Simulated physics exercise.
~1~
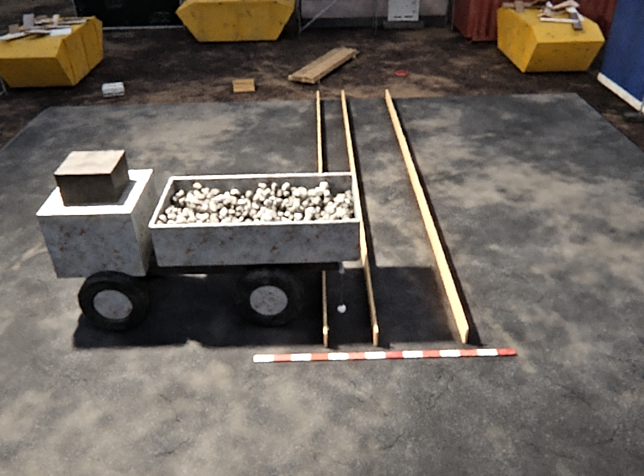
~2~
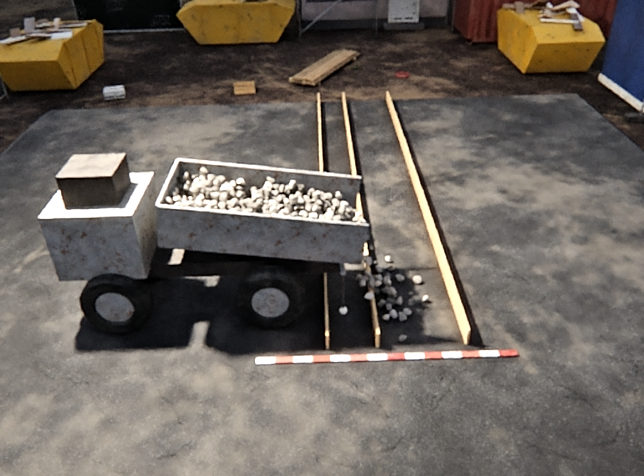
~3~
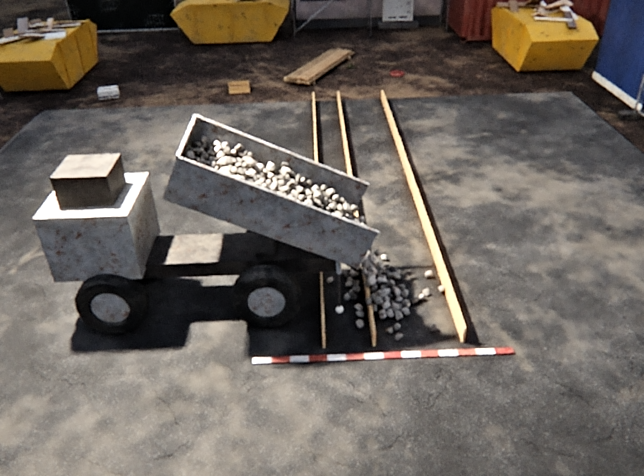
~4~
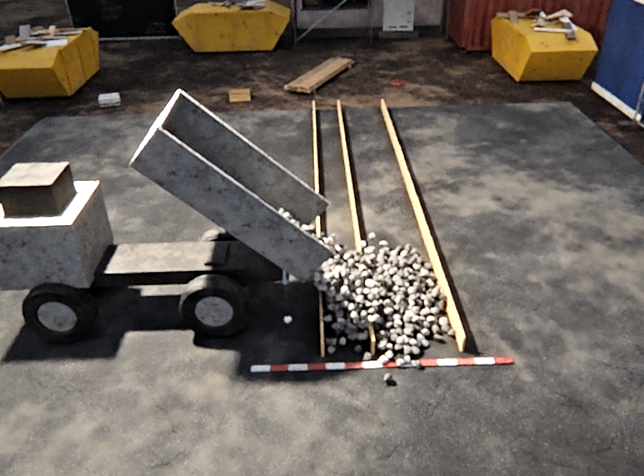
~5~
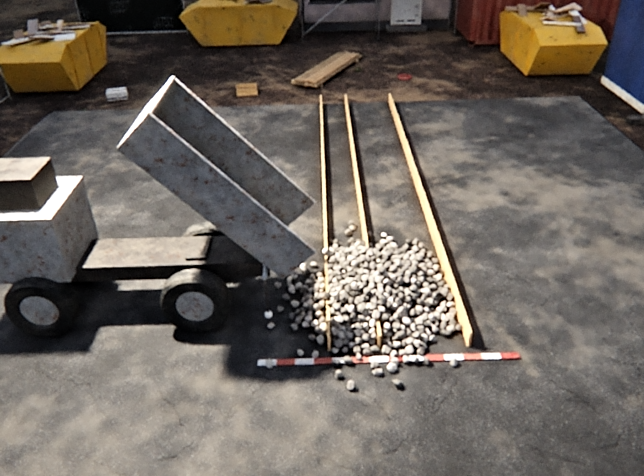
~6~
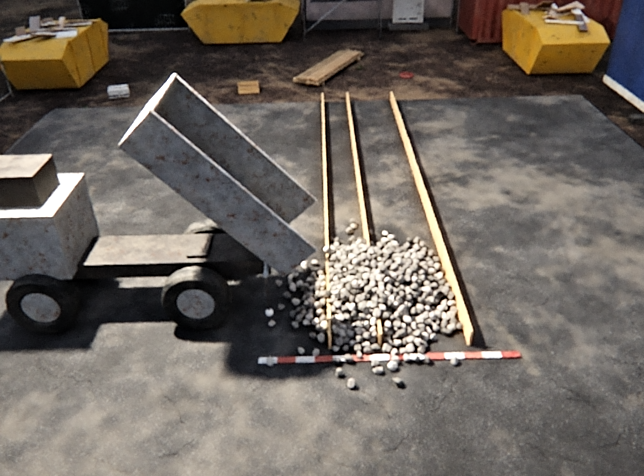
Grey tipping truck raising its bed and spilling pale stones across three boards, rolling left and leaving a heap behind it.
